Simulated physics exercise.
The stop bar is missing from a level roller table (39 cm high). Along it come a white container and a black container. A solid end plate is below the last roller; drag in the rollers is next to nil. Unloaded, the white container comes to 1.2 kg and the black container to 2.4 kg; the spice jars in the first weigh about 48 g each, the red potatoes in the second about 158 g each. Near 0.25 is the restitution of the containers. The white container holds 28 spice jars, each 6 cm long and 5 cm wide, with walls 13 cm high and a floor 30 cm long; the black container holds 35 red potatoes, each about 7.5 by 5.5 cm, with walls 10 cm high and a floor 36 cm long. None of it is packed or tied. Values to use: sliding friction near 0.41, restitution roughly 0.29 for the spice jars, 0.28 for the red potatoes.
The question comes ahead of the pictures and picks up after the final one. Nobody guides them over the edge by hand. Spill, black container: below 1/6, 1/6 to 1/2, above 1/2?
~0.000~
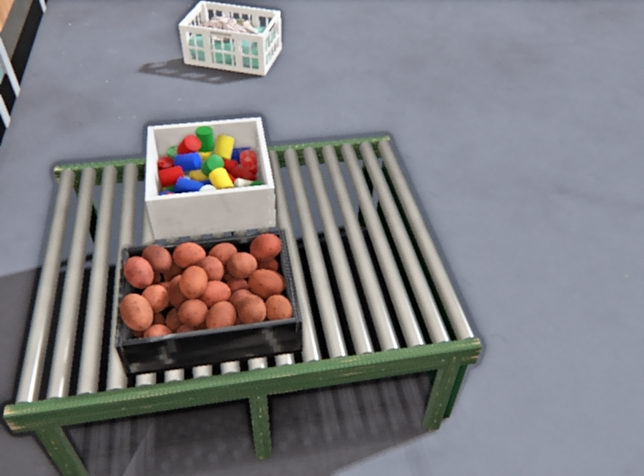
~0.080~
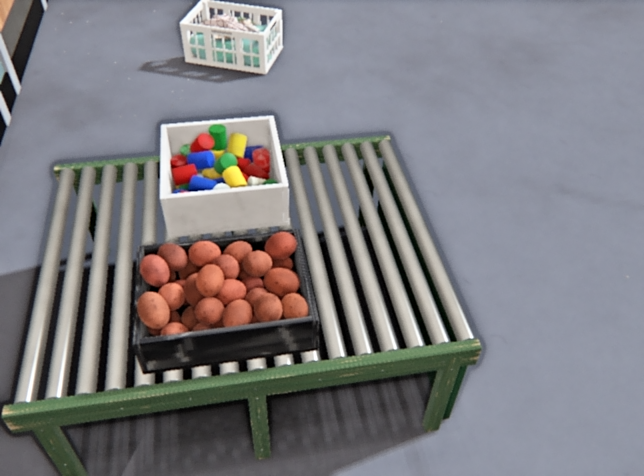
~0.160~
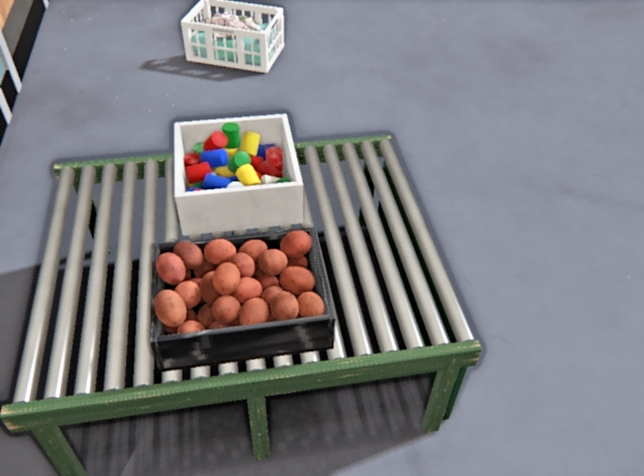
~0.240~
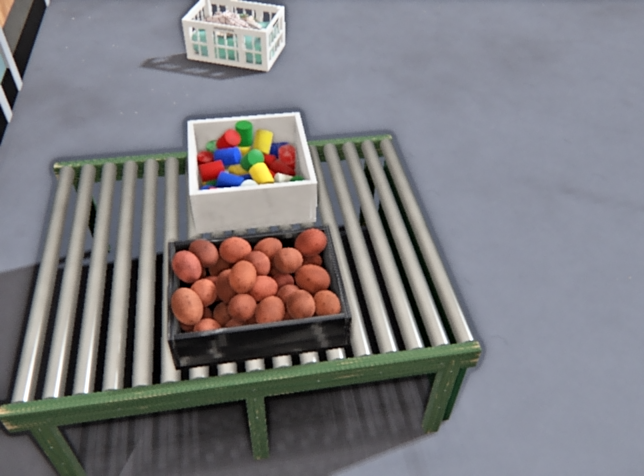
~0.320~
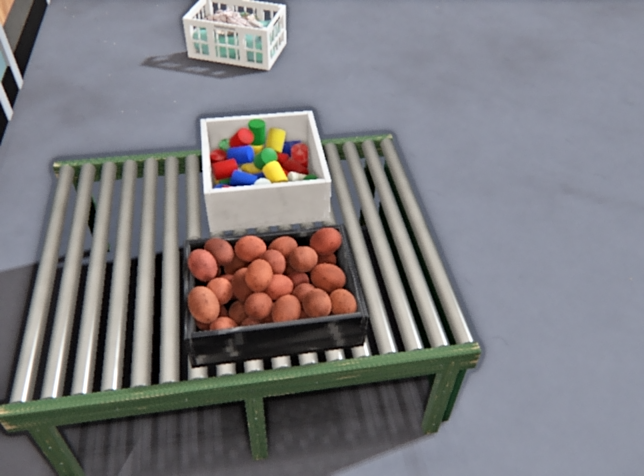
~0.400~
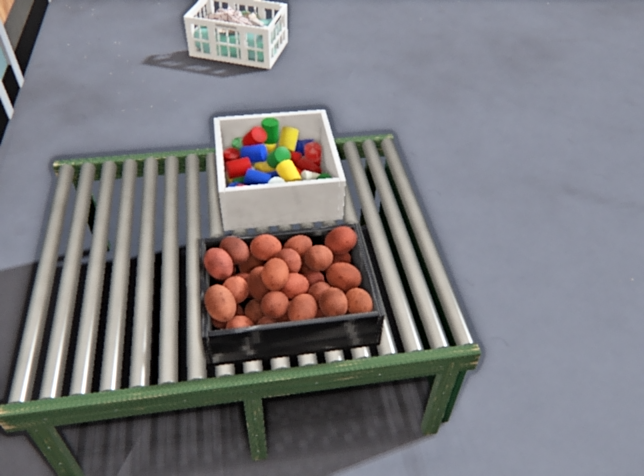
The container is going to empty by more than half.
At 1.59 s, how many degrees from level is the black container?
About 40°.
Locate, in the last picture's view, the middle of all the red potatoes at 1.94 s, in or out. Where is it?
Around (539, 342).
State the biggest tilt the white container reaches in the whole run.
Max tilt - some 95°.
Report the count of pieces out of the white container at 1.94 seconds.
Roughly 12 for the white container.
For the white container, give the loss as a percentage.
About 60 percent for the white container.
After 0.79 s, the front runs out over the edge.
After 1.39 s, the white container leans 7° with 0 of 28 out and the black container is level with 0 of 35 out.
After 1.59 s, the white container leans 56° with 0 of 28 out and the black container leans 39° with 1 of 35 out.
After 1.94 s, the white container has gone over with 13 of 28 out and the black container has gone over with 10 of 35 out.
Final count (at 3.43 s), the white container has gone over with 18 of 28 out and the black container has gone over with 30 of 35 out. Asked share, 30 of 35, 86 per cent.
